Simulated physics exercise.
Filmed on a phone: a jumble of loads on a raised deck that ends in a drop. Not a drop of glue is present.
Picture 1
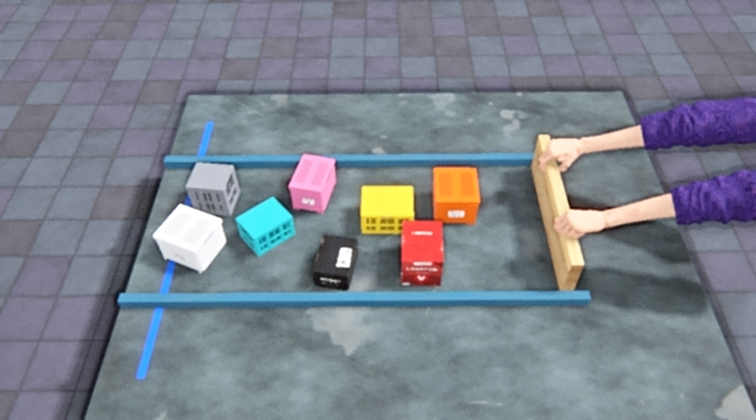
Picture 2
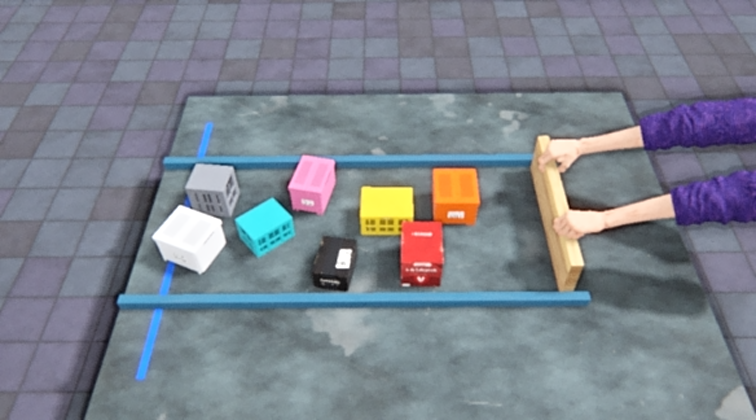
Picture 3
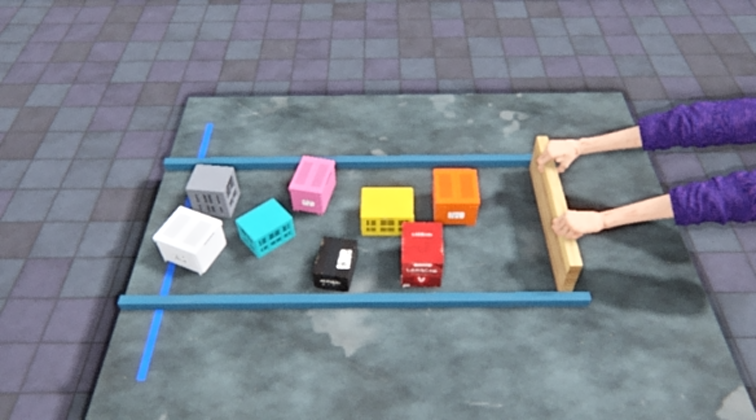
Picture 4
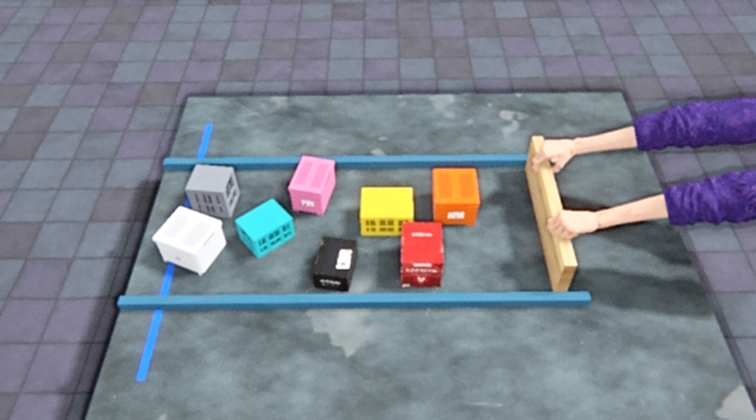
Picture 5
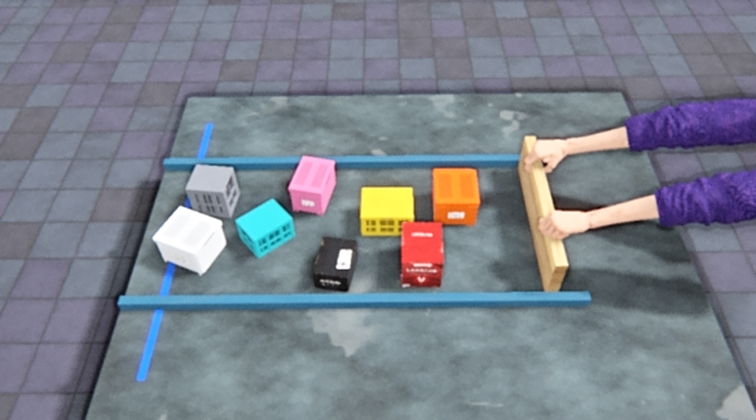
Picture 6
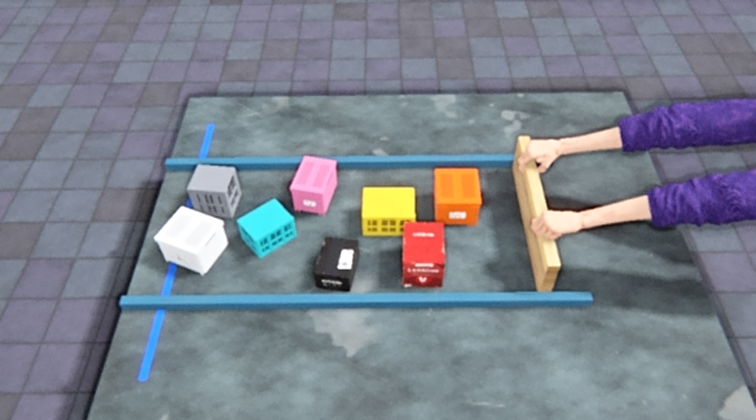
On a grey tabletop between two blue rails, eight differently coloured boxes and crates sit still, some near a blue tape line at left, while two purple-sleeved arms hold a wooden plank at right, then slide it slightly left.
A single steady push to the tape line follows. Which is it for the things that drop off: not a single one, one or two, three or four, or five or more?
It is five or more.
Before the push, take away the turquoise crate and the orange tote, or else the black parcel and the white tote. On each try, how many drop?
Try 1: 3; try 2: 3.
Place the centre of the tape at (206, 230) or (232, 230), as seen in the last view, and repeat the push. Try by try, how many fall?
That would be 4, then 2.
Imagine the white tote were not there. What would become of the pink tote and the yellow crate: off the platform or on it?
Note: Pink tote stays up top / yellow crate falls away.
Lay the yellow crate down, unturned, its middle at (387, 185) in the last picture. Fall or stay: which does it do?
Note: Yellow crate leaves the top.
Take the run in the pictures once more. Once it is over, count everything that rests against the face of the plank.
Counting them up gives 3.
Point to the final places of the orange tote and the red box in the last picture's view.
The orange tote comes to rest at (164, 201), and the red box comes to rest at (148, 258).
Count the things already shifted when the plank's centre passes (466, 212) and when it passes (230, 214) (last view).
Tally: 1; 8.
Early on, none off yet; white tote at rest near (193, 241); grey crate at rest near (215, 192); turquoise crate at rest near (267, 228).
A while later, none off yet; white tote travelled about its own width near (149, 255); grey crate travelled a little near (200, 186); turquoise crate travelled well along near (182, 221).
Finally, the number that fall off is five or more; lost, yellow crate, black parcel, turquoise crate, grey crate and white tote.
